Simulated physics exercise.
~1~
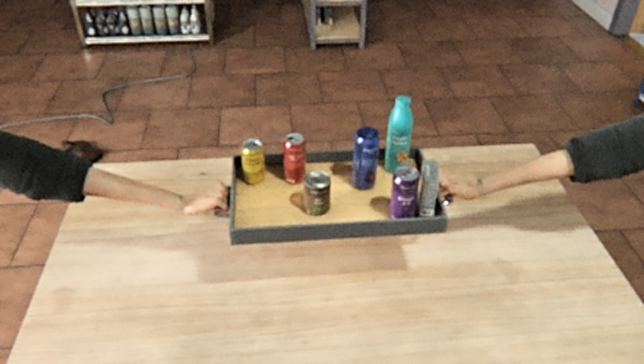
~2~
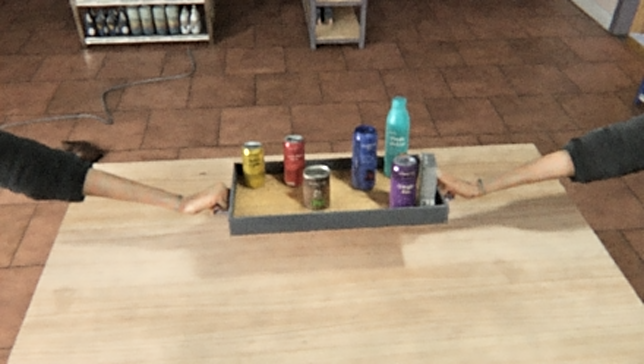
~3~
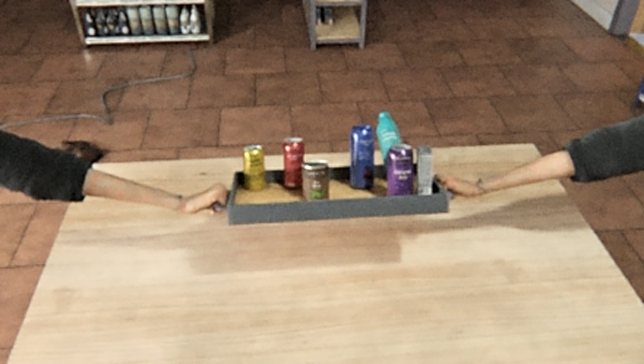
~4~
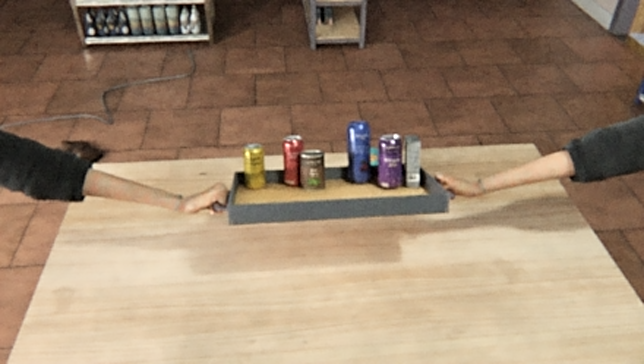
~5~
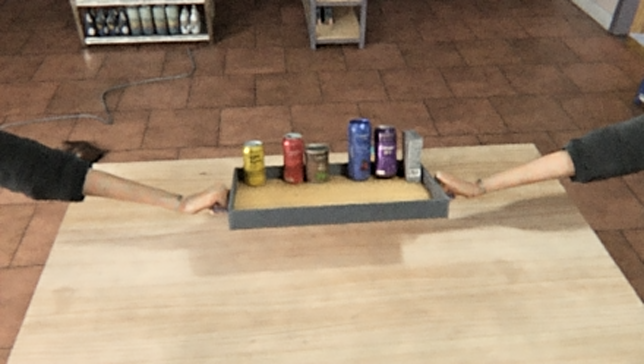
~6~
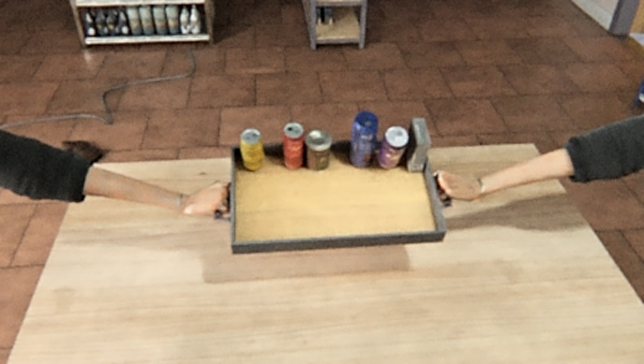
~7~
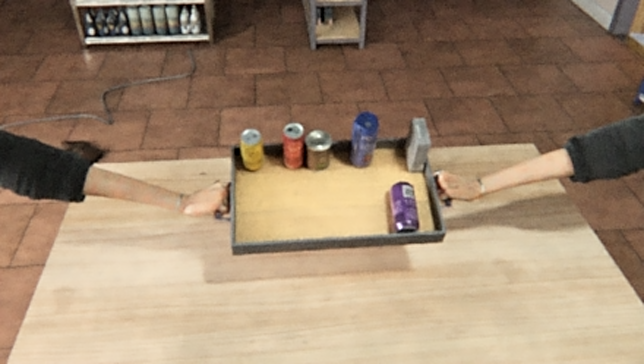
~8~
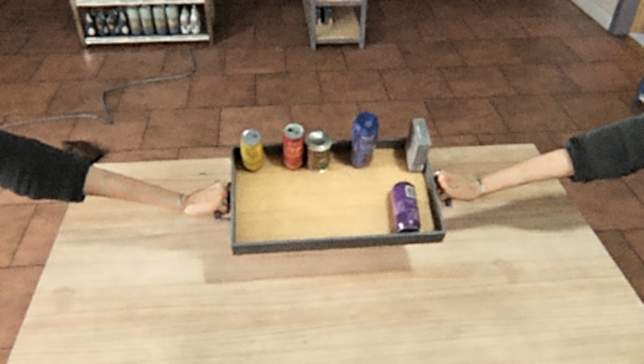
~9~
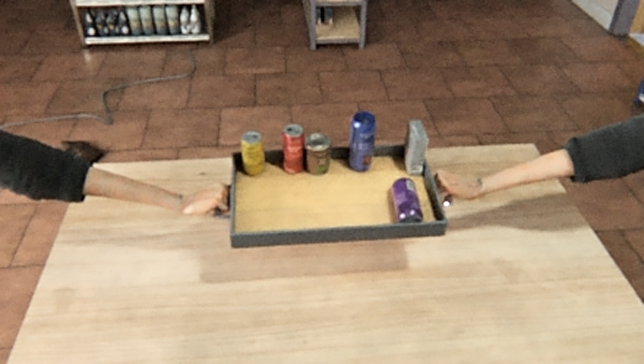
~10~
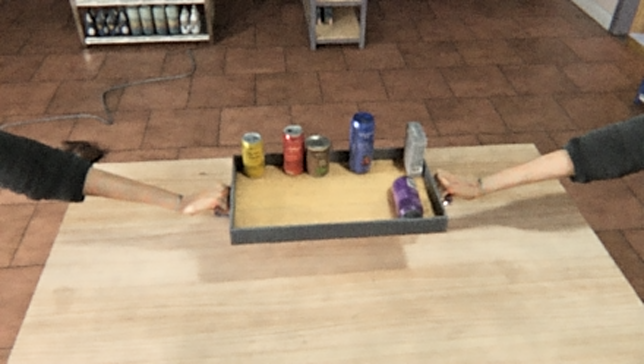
The footage shows two hands tilting a tray of upright cans and containers away from the viewer, sending the turquoise bottle off the far edge, then tipping it back so the purple can falls, before levelling it with that can on its side and the others standing.
